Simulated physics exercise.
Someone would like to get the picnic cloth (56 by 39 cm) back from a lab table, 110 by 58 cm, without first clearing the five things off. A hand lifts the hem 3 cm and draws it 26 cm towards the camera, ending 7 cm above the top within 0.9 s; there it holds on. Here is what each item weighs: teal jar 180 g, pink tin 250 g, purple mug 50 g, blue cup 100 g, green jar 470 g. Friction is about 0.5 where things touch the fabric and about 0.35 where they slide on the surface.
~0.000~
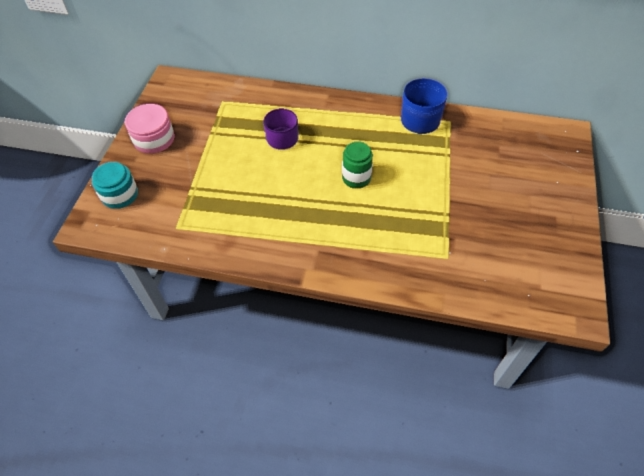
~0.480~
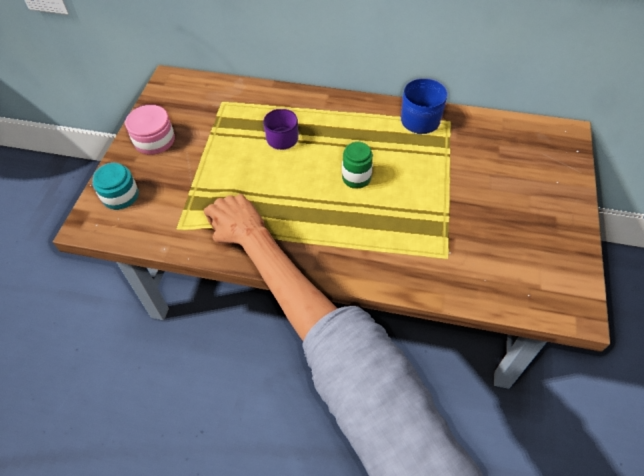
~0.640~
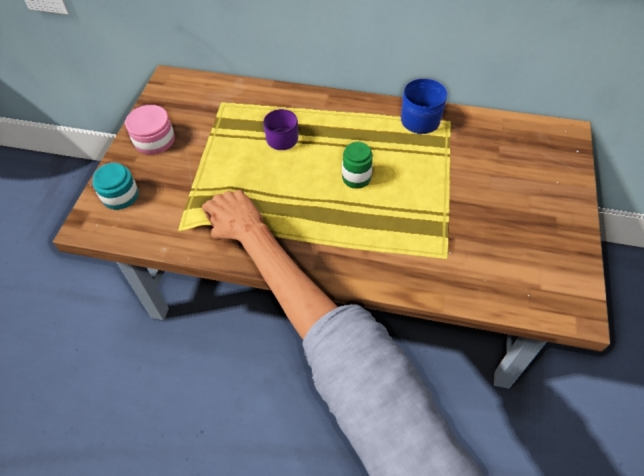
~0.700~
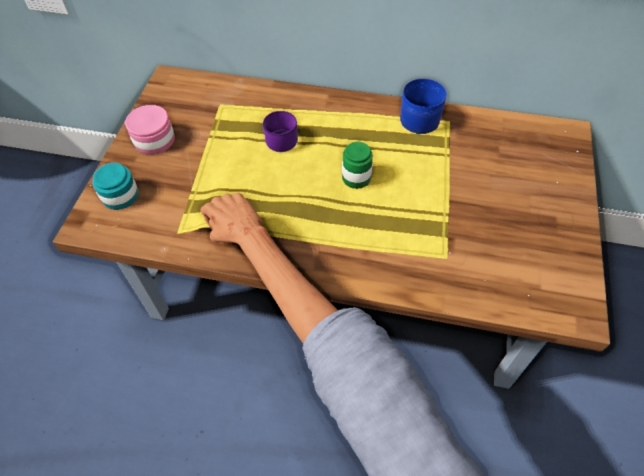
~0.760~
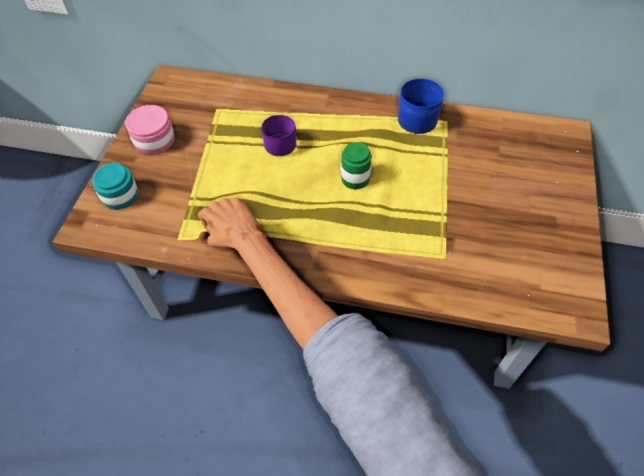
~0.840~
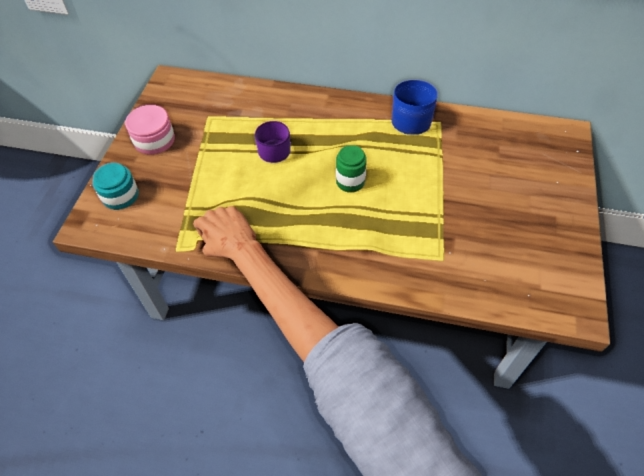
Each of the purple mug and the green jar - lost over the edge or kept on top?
Looks like the purple mug is fine up there; looks like the green jar is fine up there.
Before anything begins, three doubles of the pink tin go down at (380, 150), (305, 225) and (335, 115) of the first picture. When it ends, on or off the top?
Going through the three spots as listed: Holds its spot, ends up off the top and holds its spot.
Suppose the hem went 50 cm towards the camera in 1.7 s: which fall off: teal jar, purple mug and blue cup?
Result - teal jar: Still on top, purple mug: Gone, blue cup: Still on top.
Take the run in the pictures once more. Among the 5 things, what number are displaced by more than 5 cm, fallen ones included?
I make it 3.
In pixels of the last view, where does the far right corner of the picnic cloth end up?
It settles at roughly (361, 152).
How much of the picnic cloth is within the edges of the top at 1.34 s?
Roughly 80%.
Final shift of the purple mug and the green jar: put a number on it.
For the purple mug it's 30 cm, and for the green jar it's 25 cm.
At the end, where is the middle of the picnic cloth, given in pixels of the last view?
Around (256, 239).
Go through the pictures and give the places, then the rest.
The first picture shows shows, purple mug (280, 120); green jar (358, 150); picnic cloth corners (176, 229) (222, 102) (450, 122) (448, 259).
The second picture shows shows, picnic cloth corners (222, 102) (450, 122); grip (218, 229).
The third picture shows shows, picnic cloth corners (222, 103) (450, 122); grip (217, 226).
The fourth picture shows shows, purple mug (280, 122); picnic cloth corners (220, 105) (449, 122); grip (216, 228).
The fifth picture shows shows, purple mug (278, 126); blue cup (422, 92); picnic cloth corners (217, 110) (447, 122); grip (214, 233).
The sixth picture shows shows, purple mug (272, 133); green jar (352, 154); picnic cloth corners (208, 117) (440, 123) (443, 261); grip (209, 241).
At 1.0 s, 95 % of the picnic cloth is still over the top; purple mug 11 cm off its start, green jar 7 cm off its start, blue cup 8 cm off its start.
At 1.2 s, 90 % of the picnic cloth is still over the top; purple mug 20 cm off its start, green jar 13 cm off its start, blue cup 15 cm off its start.
At 1.3 s, 80 % of the picnic cloth is still over the top; purple mug 26 cm off its start at (211, 198), green jar 19 cm off its start at (295, 204), blue cup 20 cm off its start at (344, 119).
At 1.5 s, 70 % of the picnic cloth is still over the top; purple mug 29 cm off its start, green jar 24 cm off its start, blue cup 23 cm off its start.
At 3.1 s, 70 % of the picnic cloth is still over the top; purple mug 29 cm off its start at (207, 210), green jar 24 cm off its start at (282, 226), blue cup 24 cm off its start at (334, 128).
